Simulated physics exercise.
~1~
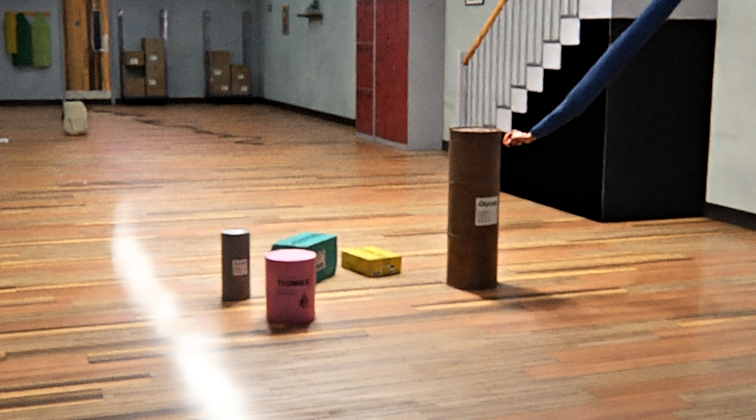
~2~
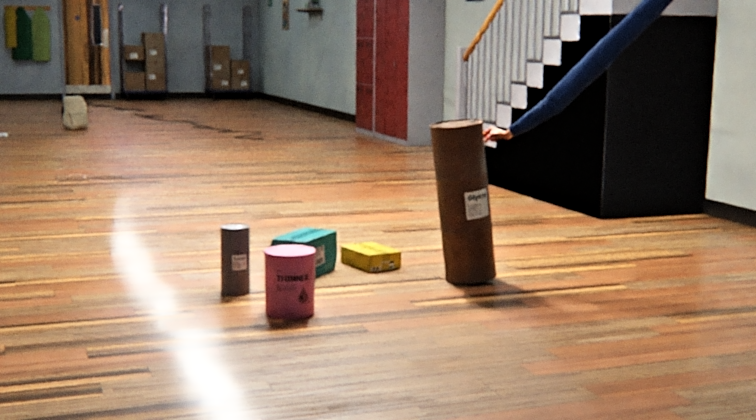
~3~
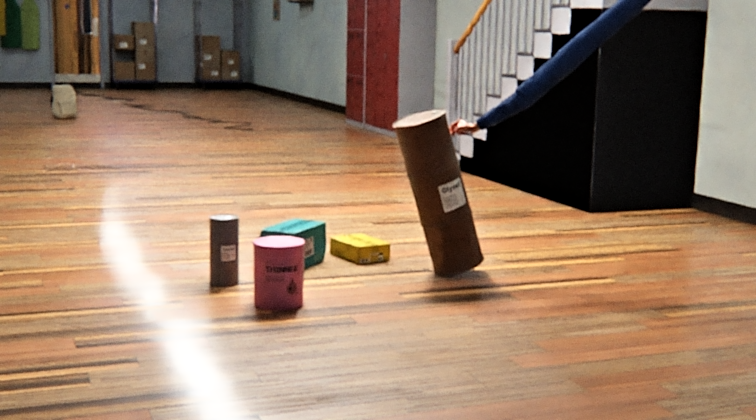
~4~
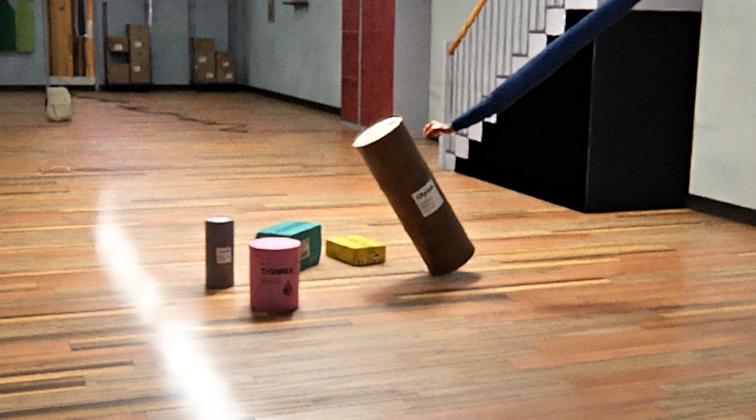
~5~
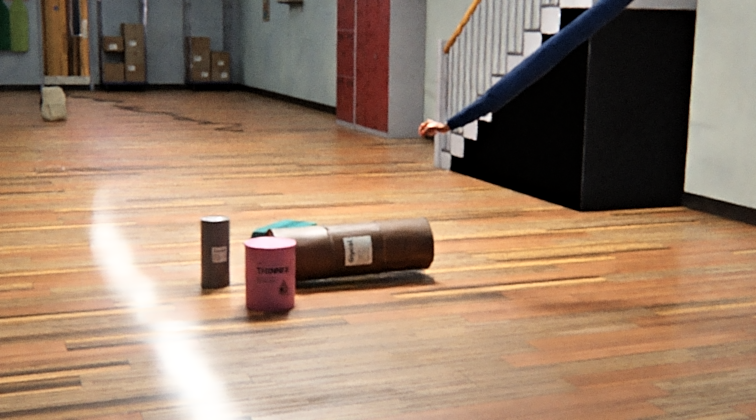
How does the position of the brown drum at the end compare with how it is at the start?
At the start the brown drum stands upright on the floor, and at the end it lies on its side.
